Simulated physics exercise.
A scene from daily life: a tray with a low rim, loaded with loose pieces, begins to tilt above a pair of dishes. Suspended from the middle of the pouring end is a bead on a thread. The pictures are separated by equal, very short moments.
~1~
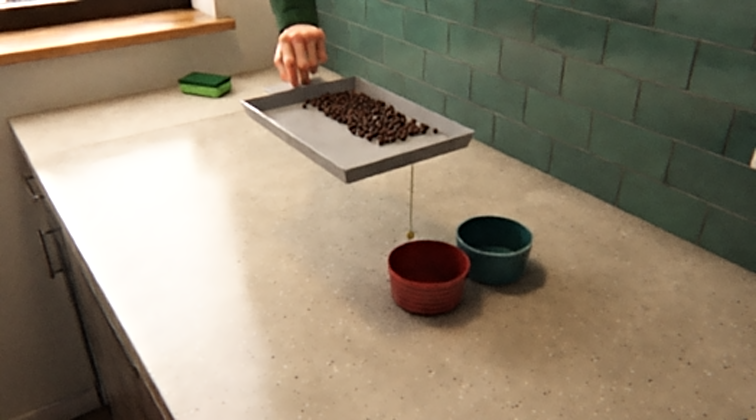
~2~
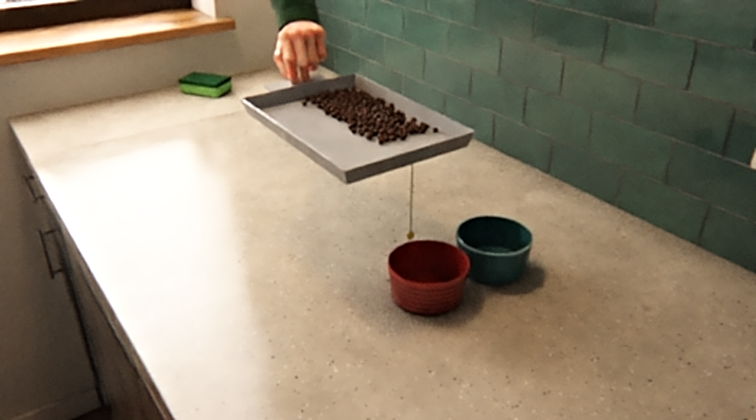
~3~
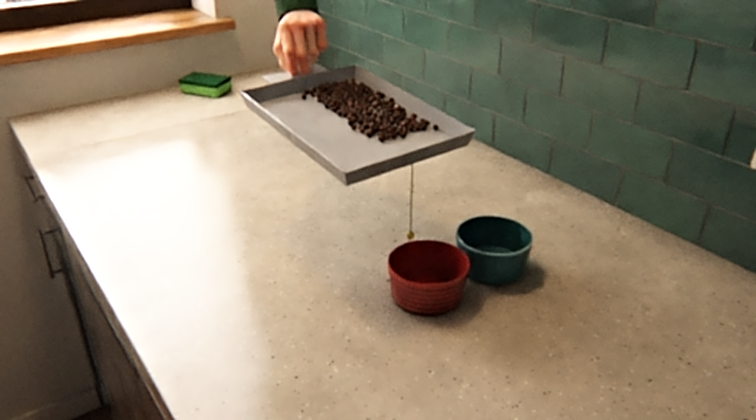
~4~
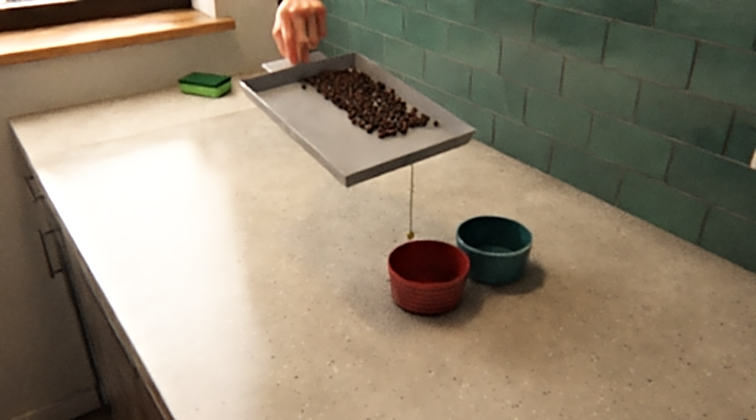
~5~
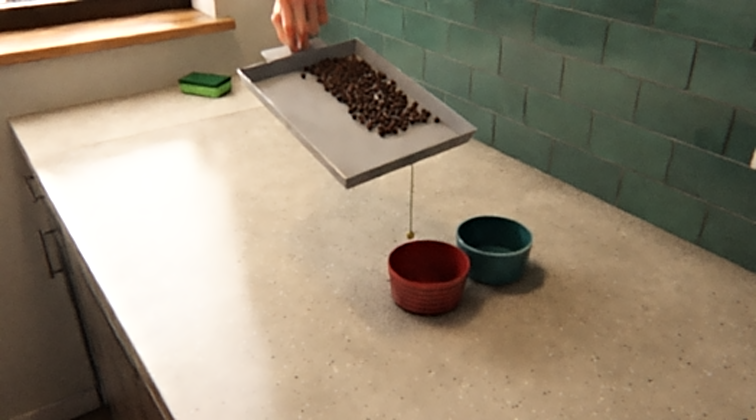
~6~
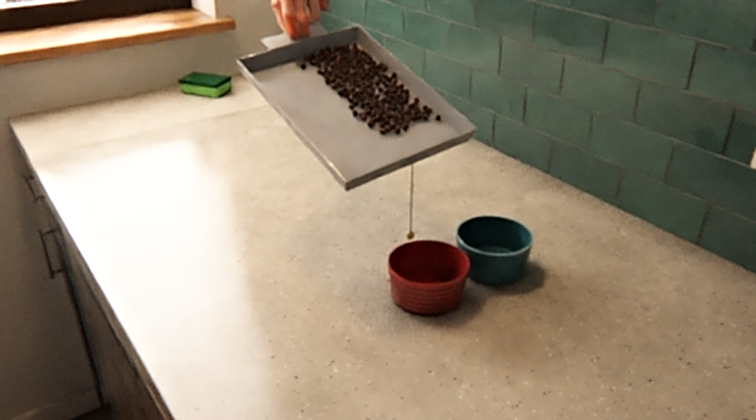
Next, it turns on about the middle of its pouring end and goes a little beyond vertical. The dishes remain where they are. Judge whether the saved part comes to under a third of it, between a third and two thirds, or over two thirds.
The saved part comes to under a third of it.
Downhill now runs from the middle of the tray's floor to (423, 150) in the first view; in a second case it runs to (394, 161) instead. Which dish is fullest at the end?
In the first case it's the dish to the right, and in the second it's the dish to the left.
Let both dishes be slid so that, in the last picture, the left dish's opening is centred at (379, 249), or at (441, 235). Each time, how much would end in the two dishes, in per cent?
Roughly 10 per cent, then roughly 0 per cent.
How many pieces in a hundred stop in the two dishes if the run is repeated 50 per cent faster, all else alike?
It would be close to 20 per cent.
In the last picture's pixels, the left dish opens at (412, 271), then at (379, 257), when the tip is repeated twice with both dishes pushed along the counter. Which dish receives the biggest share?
In turn: The dish on the left-hand side, then the dish on the left-hand side.
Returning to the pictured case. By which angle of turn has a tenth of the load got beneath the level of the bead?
Near 65 degrees.
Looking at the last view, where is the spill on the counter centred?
Middle in the last view: Roughly (355, 331).
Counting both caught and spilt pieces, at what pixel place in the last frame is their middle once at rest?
Centre at rest, last view: Approx. (368, 324).
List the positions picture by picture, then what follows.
In the first picture, corners of the pouring end at (346, 167) and (468, 131), level; middle of the load at (362, 114), allspice berries; left dish at (454, 294); right dish at (520, 264); bead on its thread at (410, 235).
In the second picture, corners of the pouring end at (347, 167) and (469, 131), level; middle of the load at (362, 112).
In the third picture, corners of the pouring end at (347, 169) and (469, 130), tipped barely, lowest at the left corner; middle of the load at (362, 106).
In the fourth picture, corners of the pouring end at (347, 172) and (470, 129), tipped a little, lowest at the left corner; middle of the load at (362, 98).
In the fifth picture, corners of the pouring end at (347, 174) and (470, 128), tipped a little, lowest at the left corner; middle of the load at (363, 90).
In the sixth picture, corners of the pouring end at (348, 177) and (471, 127), tipped clearly, lowest at the left corner; middle of the load at (364, 83); left dish at (454, 294); right dish at (520, 264).
Soon, tray tipped steeply; most on the tray; a stray few outside both; about a quarter in the air.
A while on, tray tipped right over; about a third on the tray; a small part in the left dish; about a third outside both; about a quarter in the air.
Towards the end, tray tipped past a quarter turn; about a quarter in the left dish; most outside both.
Finally, tray tipped past a quarter turn; about a quarter in the left dish; none in the right dish; most outside both.
